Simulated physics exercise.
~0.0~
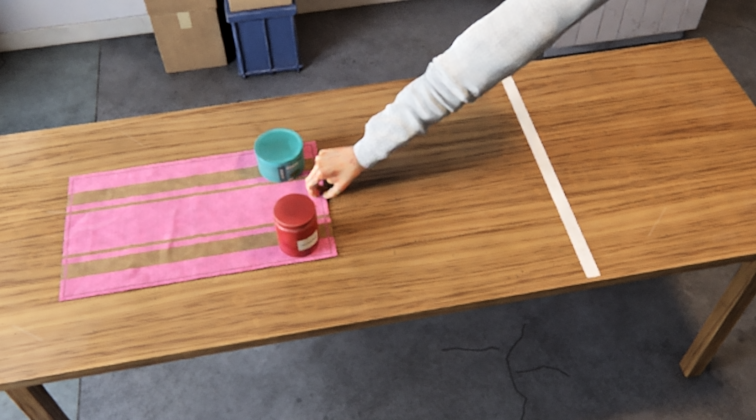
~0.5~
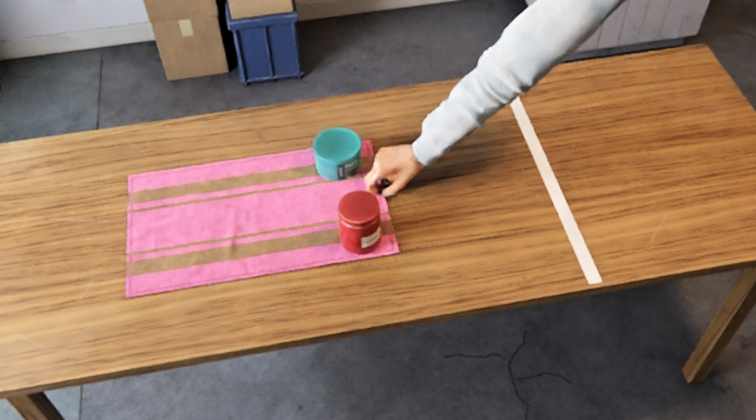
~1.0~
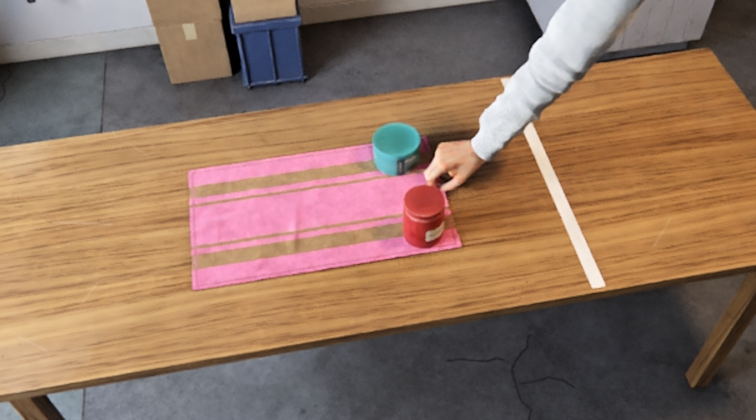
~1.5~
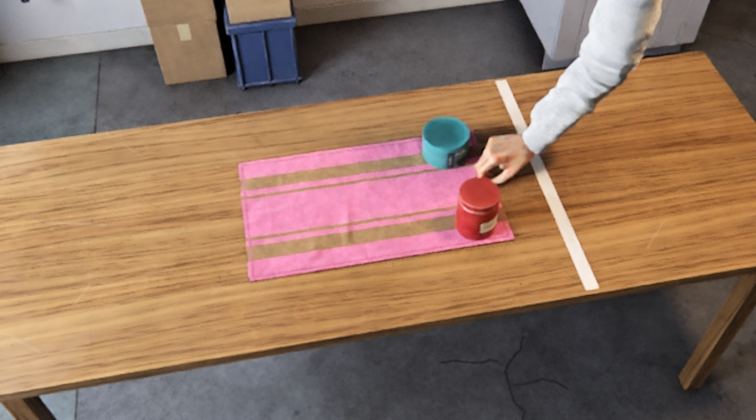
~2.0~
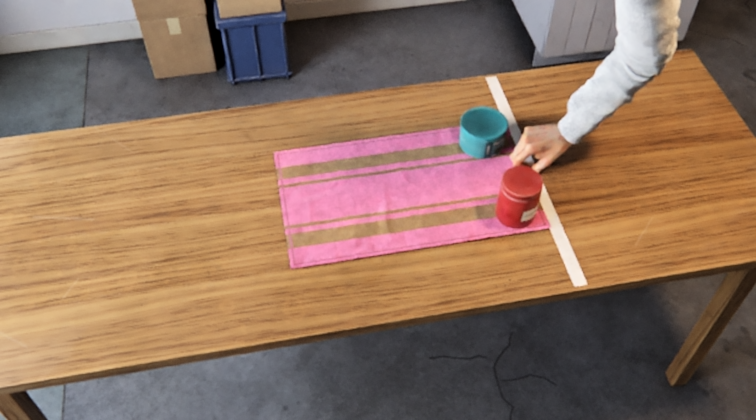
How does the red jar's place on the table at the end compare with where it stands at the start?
The red jar starts left of the middle of the table, well away from the tape, and ends much farther to the right, right beside the tape line.
